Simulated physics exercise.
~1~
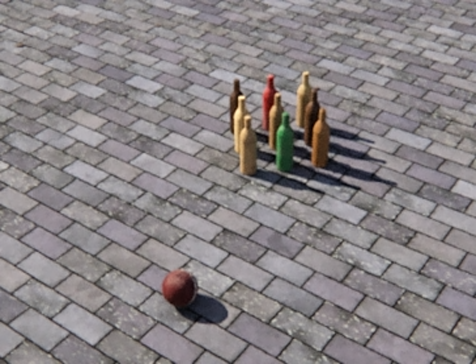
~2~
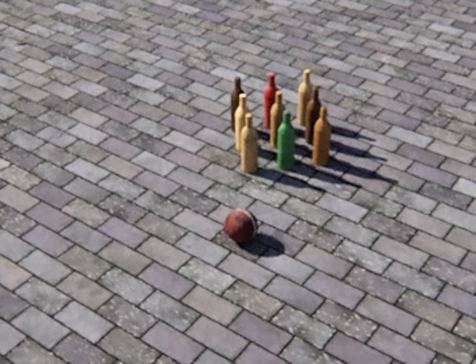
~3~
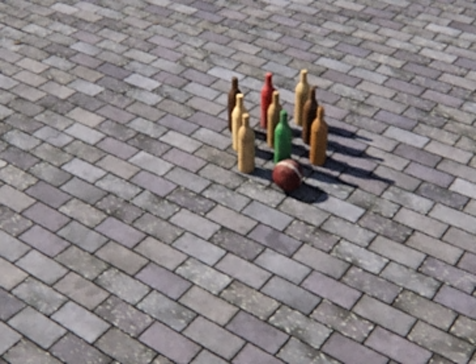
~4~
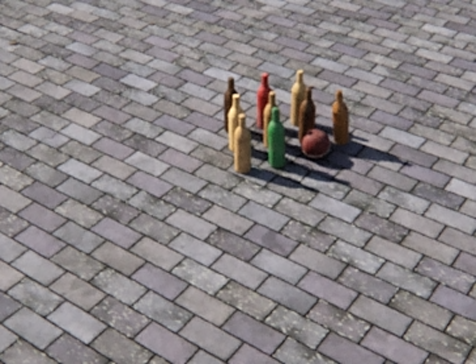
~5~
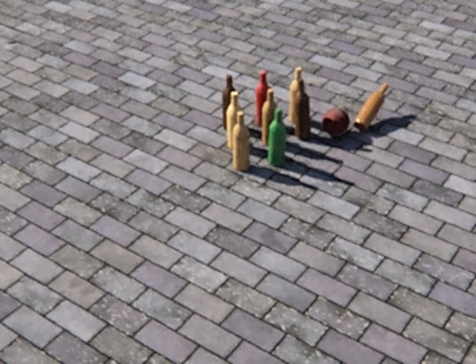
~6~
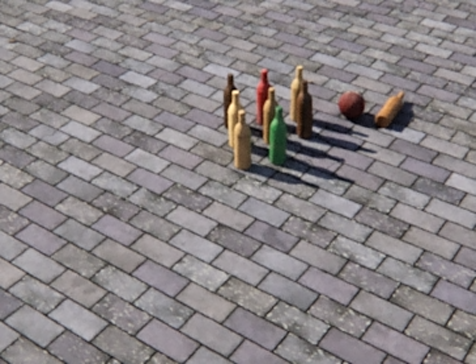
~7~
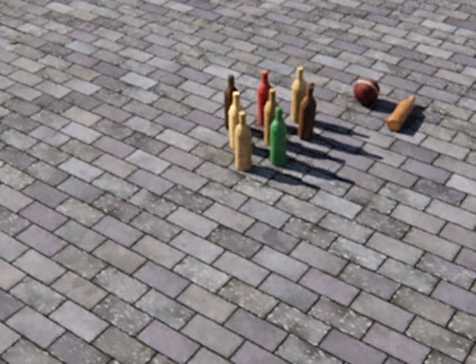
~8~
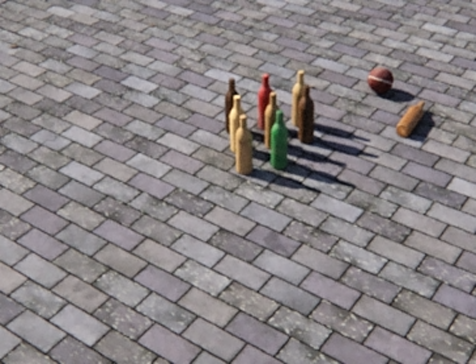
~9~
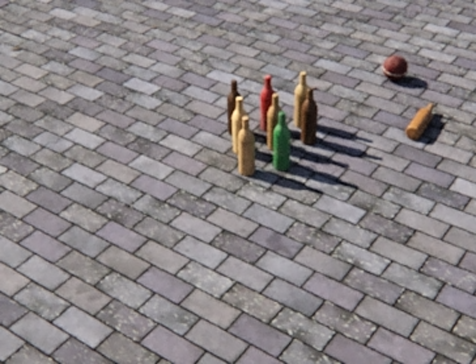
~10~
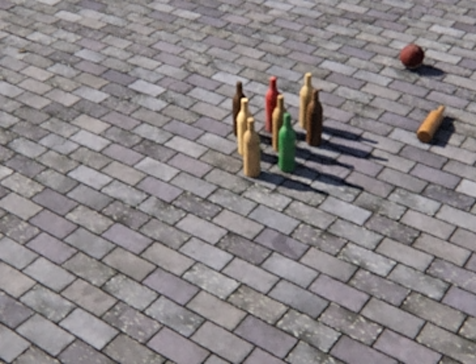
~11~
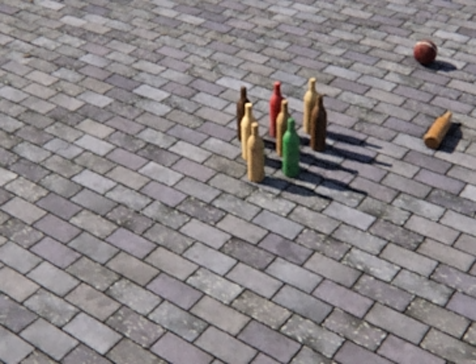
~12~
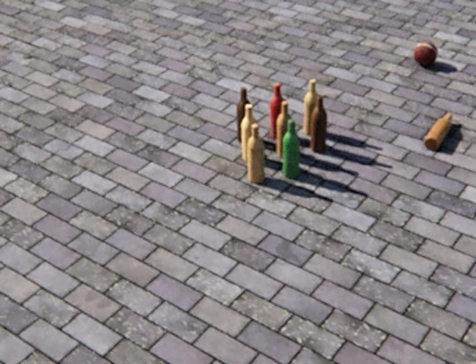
The clip opens on grey paving where a tight cluster of bottle-shaped wooden skittles stands in sunlight, one green, one red and the rest in tan and brown tones, with a dark red ball in front of them. The ball rolls up and to the right toward the group. It passes just beside the green skittle and runs into the orange-brown one at the right corner, which tips over. The fallen skittle slides and rolls a little farther right while the ball continues toward the upper right, slowing down. At the end, that single skittle lies on its side, the ball sits beyond it, and the others, including green and red, remain upright.
